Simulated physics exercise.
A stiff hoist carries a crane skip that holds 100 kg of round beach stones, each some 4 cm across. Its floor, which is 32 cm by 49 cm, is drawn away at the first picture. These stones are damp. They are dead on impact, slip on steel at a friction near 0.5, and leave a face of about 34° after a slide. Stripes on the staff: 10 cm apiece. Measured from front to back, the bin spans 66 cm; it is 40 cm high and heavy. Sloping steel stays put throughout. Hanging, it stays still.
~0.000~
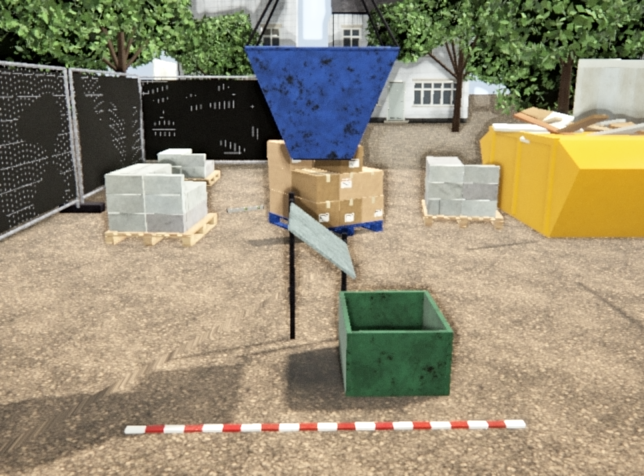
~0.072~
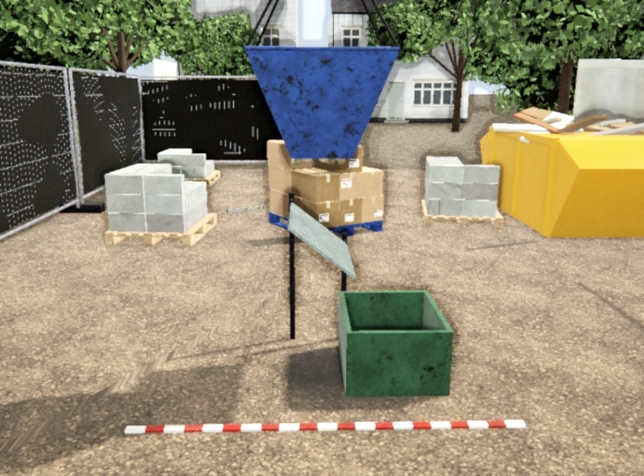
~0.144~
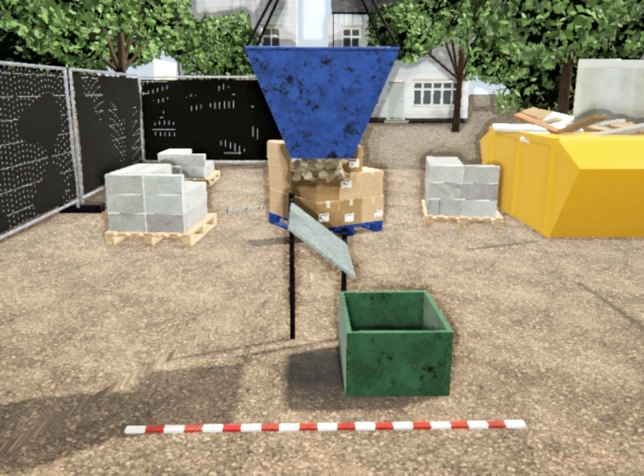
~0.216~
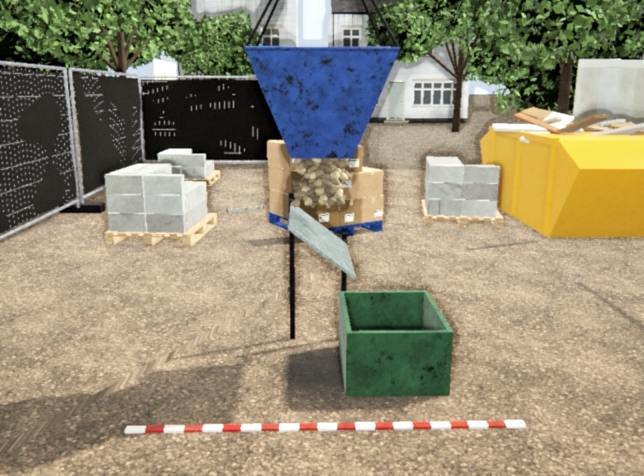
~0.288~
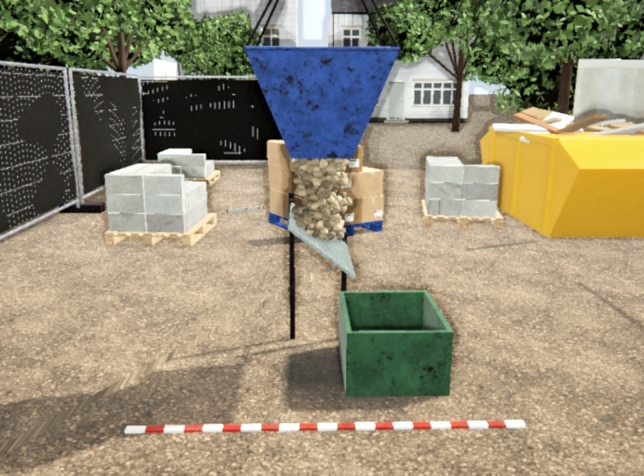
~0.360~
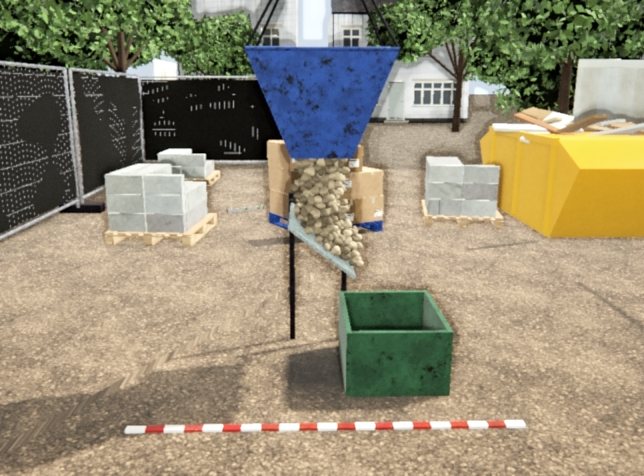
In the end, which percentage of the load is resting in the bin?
Some 70 per cent of the load ends in the bin.
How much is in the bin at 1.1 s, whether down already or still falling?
Some 70 per cent.
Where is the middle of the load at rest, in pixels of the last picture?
I'd say close to pixel (409, 355).
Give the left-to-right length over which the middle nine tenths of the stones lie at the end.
Width: Near 100 cm.
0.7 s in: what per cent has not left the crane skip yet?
It keeps hold of roughly 0 per cent.
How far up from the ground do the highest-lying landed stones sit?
Looks like they stop near 30 cm off the ground.
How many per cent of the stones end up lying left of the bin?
Around 0 in a hundred of the load.
After 0.7 s, 0 % in the crane skip, 24 % on the steel, 3 % falling or lying left of the bin, 56 % falling or lying in the bin, 17 % falling or lying beside or right of the bin; the stones farthest right are at (457, 345).
After 1.1 s, 0 % in the crane skip, 1 % falling or lying left of the bin, 70 % falling or lying in the bin, 29 % falling or lying beside or right of the bin; the stones farthest right are at (541, 363).
After 1.7 s, 0 % in the crane skip, 1 % falling or lying left of the bin, 70 % falling or lying in the bin, 29 % falling or lying beside or right of the bin; the stones farthest right are at (593, 344).
After 2.6 s, 0 % in the crane skip, 1 % falling or lying left of the bin, 70 % falling or lying in the bin, 29 % falling or lying beside or right of the bin; the stones farthest right are at (602, 341).
After 4.5 s, 0 % in the crane skip, 1 % left of the bin, 70 % in the bin, 29 % beside or right of the bin; the stones farthest right are at (602, 341).
